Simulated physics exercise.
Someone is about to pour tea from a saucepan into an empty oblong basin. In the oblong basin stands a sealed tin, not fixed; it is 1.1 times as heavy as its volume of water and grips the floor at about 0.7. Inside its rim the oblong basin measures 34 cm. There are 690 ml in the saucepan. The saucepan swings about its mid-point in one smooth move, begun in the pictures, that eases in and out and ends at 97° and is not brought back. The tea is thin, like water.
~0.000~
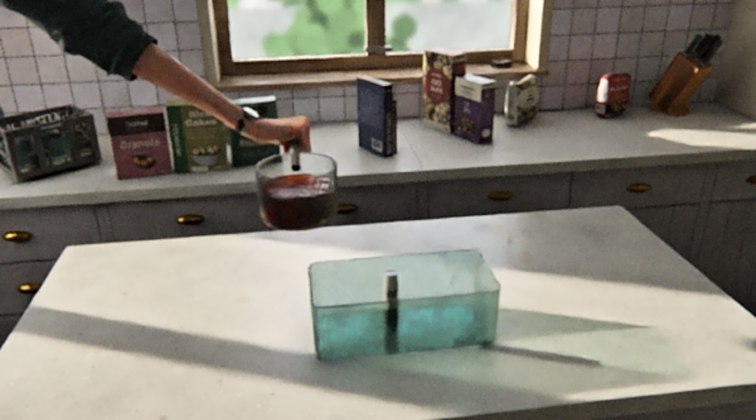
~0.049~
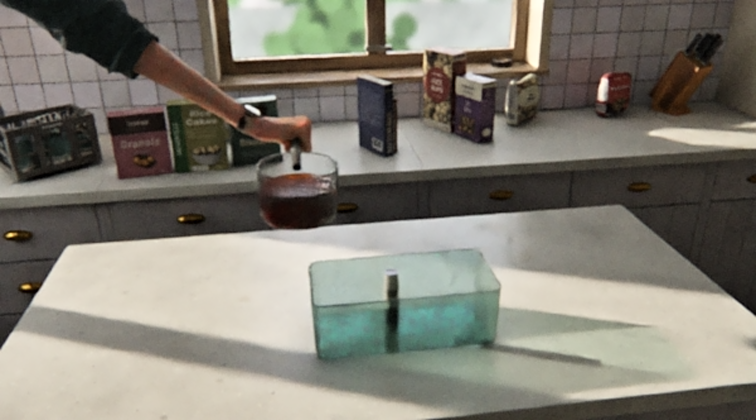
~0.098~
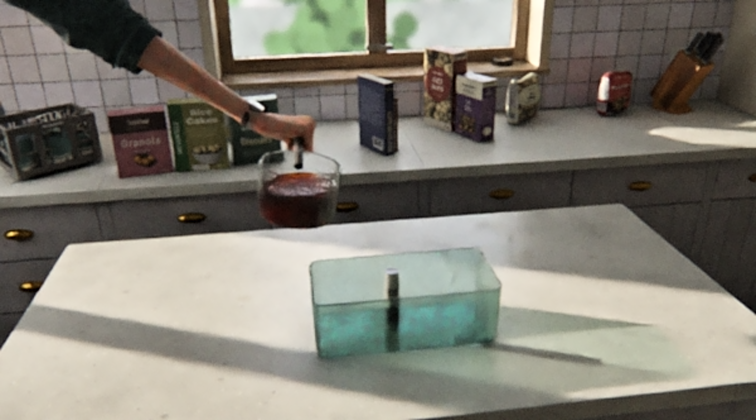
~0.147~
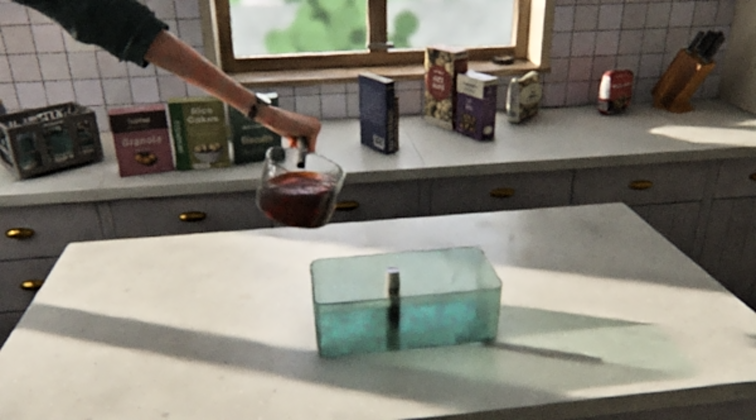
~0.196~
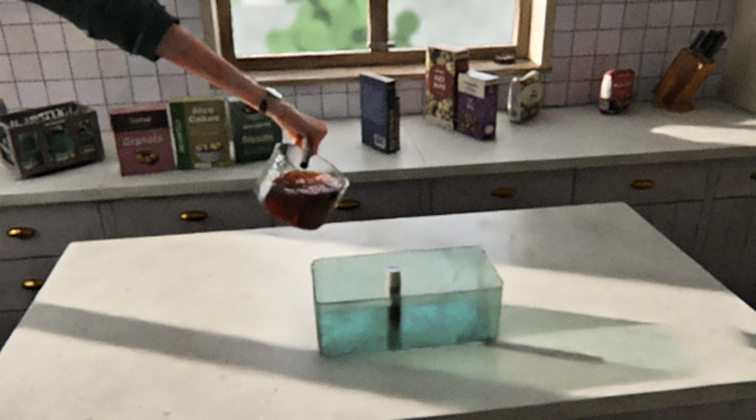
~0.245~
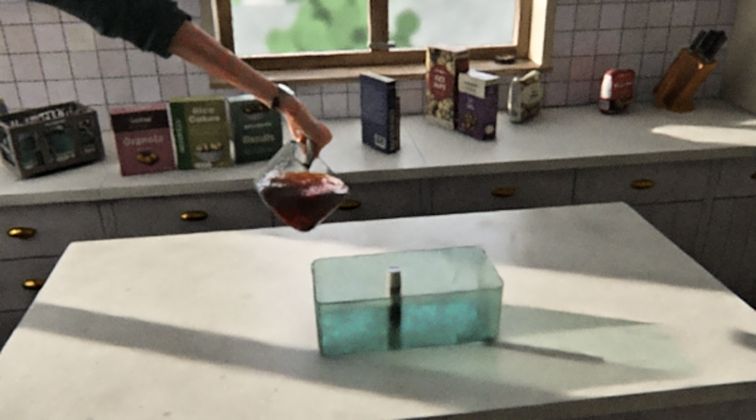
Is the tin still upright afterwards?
The tin goes over.
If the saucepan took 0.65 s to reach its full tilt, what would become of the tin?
The tin goes over.
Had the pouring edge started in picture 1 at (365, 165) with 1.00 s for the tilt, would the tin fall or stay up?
Then it keeps standing.
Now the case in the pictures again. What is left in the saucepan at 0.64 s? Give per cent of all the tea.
About 16 per cent.
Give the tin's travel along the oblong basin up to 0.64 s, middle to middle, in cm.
About 2 cm.
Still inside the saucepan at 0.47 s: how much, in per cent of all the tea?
Near 42 in a hundred.
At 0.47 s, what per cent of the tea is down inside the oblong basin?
About 10 per cent.
By 0.47 s the tilt is 96° and 42 per cent is still to pour; the tin stands where it began.
By 0.64 s the tilt is 97° and 16 per cent is still to pour; the tin stands 2 cm from where it began.
By 0.81 s the tilt is 97° and 6 per cent is still to pour; the tin leans 23°.
By 1.00 s the tilt is 97° and 2 per cent is still to pour; the tin lies on its side.
At rest the tin lies on its side.
